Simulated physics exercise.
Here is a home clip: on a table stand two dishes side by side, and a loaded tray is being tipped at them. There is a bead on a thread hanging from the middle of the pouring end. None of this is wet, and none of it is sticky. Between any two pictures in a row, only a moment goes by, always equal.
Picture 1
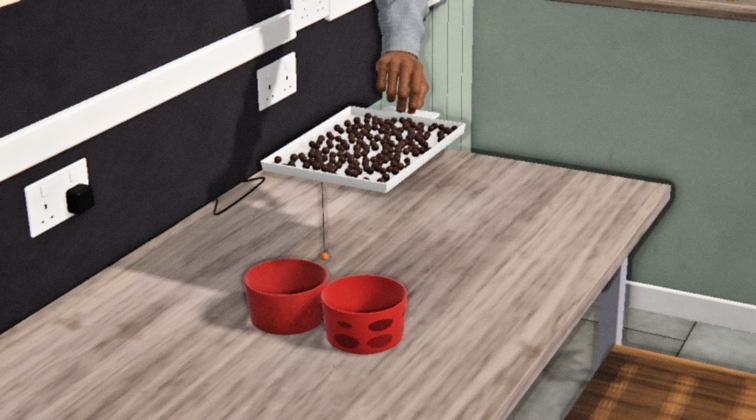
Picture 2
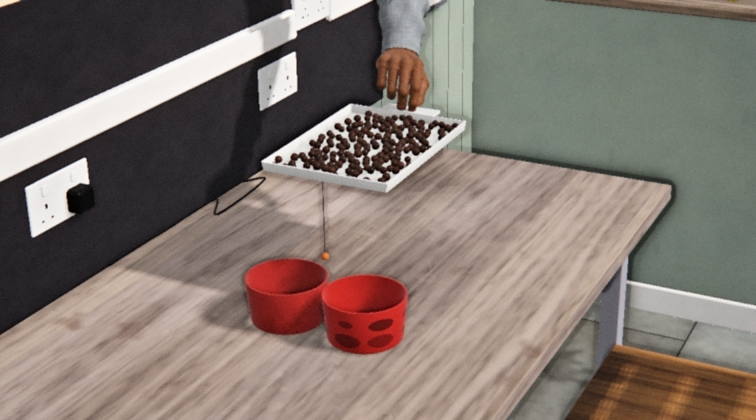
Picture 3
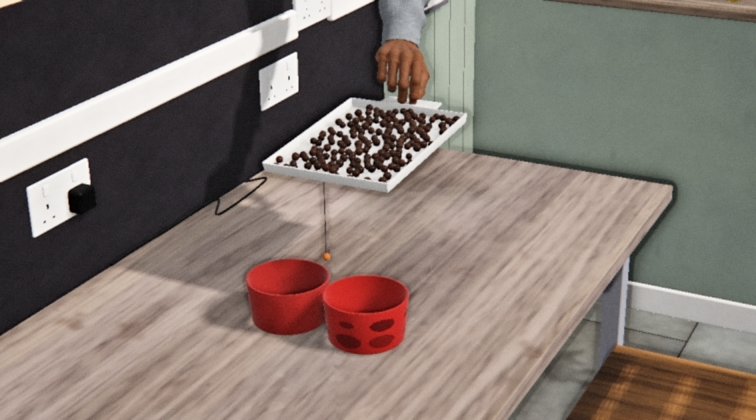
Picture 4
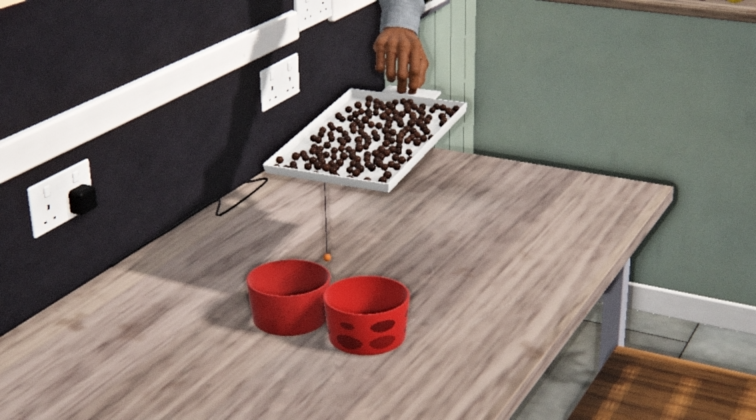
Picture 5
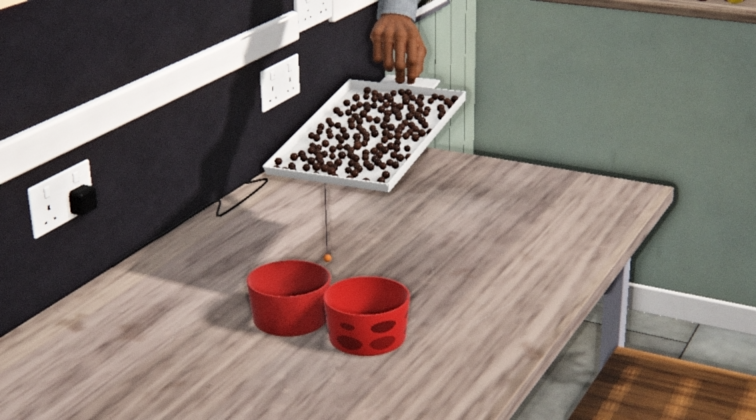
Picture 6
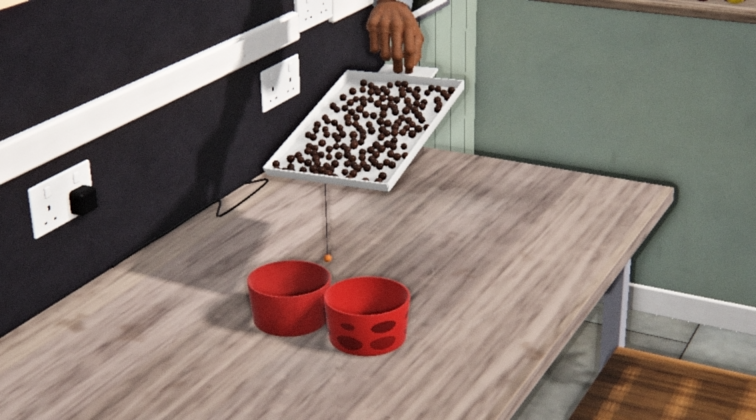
On a wooden table with two red dishes side by side, a hand raised the far end of a white tray of dark brown balls, tilting it steadily more steeply above them.
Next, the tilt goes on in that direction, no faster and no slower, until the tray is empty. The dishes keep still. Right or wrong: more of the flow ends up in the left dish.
Right.
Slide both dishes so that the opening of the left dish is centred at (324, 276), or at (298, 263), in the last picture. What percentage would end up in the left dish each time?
You'd end up with around 30 per cent and then around 40 per cent.
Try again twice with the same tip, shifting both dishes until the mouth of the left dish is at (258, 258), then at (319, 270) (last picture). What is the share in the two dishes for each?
Trial 1 near 70 %, trial 2 near 30 %.
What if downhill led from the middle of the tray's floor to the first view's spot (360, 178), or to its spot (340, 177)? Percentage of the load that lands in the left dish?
About 10 % and 40 %.
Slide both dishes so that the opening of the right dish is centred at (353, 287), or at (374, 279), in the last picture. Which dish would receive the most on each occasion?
The dish to the left; the dish to the left.
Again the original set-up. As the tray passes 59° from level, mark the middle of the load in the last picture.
I'd mark the middle close to (317, 154).
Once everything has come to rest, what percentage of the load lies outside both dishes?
I'd put it near 30 per cent of the load.
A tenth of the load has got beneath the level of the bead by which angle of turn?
About 65 degrees.
Just after the last frame, tray tipped steeply; the larger part on the tray; just a few in the left dish; just a few outside both; about a tenth in the air.
A moment on, tray tipped right over; about a tenth on the tray; about a tenth in the right dish; roughly a third in the left dish; roughly a quarter outside both; roughly a quarter in the air.
Further on, tray tipped past a quarter turn; about a tenth in the right dish; roughly half in the left dish; roughly a third outside both.
When it is over, tray tipped past a quarter turn; about a tenth in the right dish; roughly half in the left dish; roughly a third outside both.
